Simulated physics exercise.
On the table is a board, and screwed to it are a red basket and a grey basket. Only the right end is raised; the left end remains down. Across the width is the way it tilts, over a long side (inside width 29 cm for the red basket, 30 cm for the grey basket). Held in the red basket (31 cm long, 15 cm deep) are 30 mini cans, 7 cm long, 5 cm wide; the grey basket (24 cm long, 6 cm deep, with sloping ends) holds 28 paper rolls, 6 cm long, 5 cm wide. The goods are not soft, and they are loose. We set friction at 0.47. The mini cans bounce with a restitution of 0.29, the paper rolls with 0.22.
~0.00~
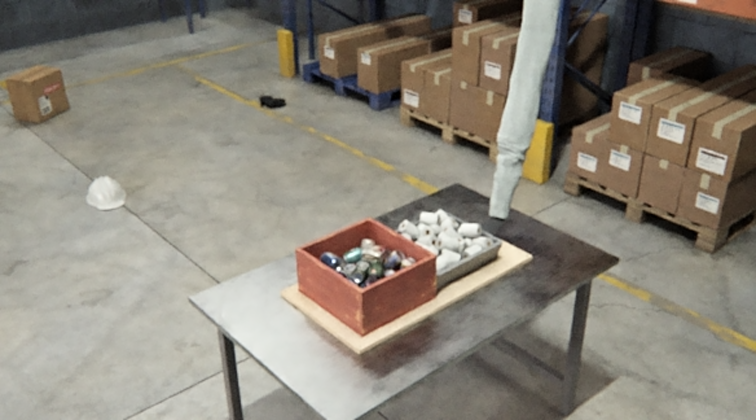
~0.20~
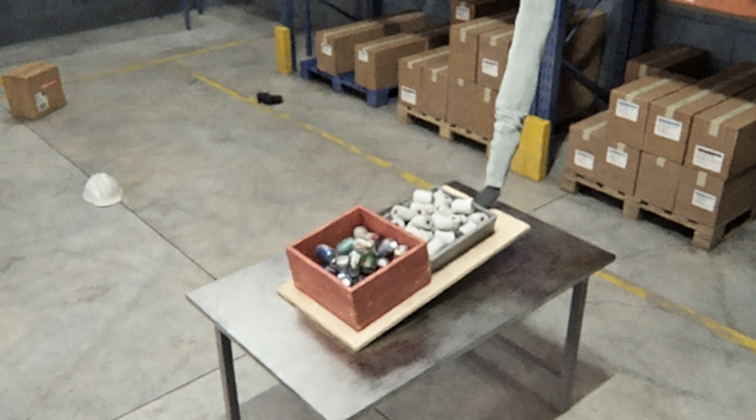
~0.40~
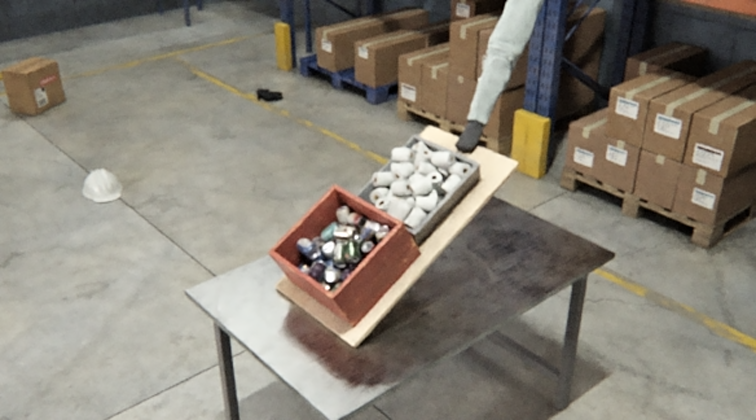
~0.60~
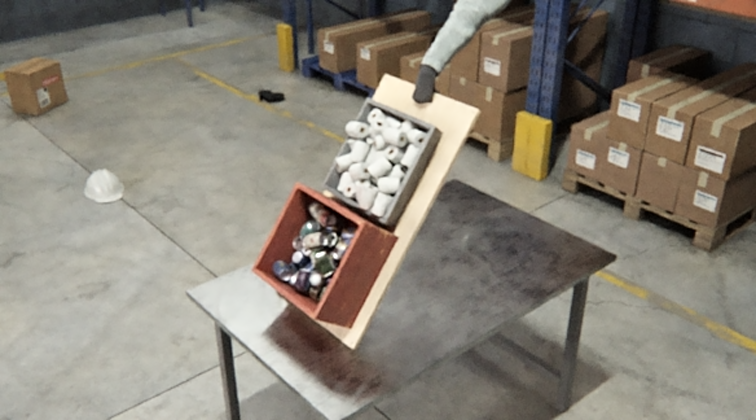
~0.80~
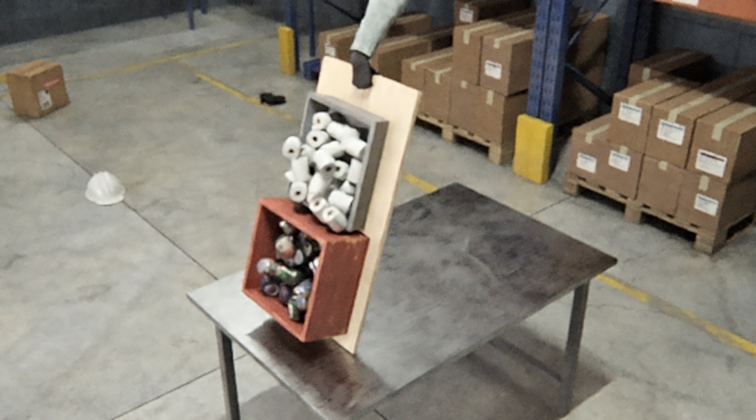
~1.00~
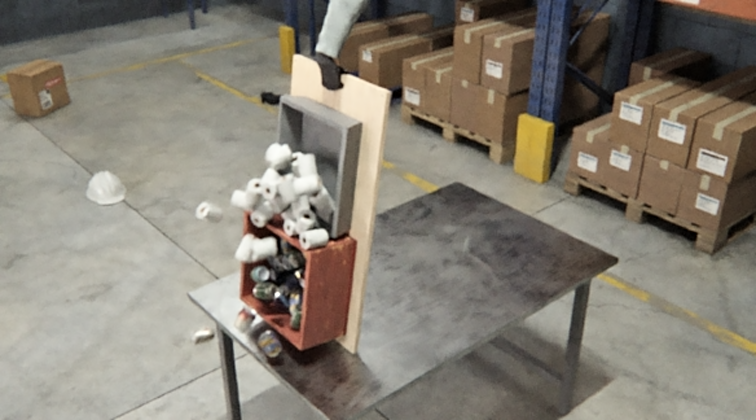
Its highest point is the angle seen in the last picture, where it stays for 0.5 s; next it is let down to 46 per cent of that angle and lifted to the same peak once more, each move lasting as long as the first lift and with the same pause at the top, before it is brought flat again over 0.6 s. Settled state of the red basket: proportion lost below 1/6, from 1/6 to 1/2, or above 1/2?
From 1/6 to 1/2.
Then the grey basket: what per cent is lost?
About 70 percent for the grey basket.
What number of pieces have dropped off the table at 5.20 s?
Estimated tally of pieces: Close to 25.
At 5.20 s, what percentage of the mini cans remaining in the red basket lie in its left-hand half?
I'd say near 80 out of a hundred.
After 1.67 s, tilt 78°; the red basket is down by 8 of 30 and the grey basket is down by 19 of 28.
After 2.51 s, tilt 37°; the red basket is down by 9 of 30 and the grey basket is down by 19 of 28.
After 3.69 s, tilt 81°; the red basket is down by 9 of 30 and the grey basket is down by 19 of 28.
When it is over (at 5.20 s), the red basket is down by 11 of 30 and the grey basket is down by 19 of 28. Asked share, 11 of 30, 37 per cent.
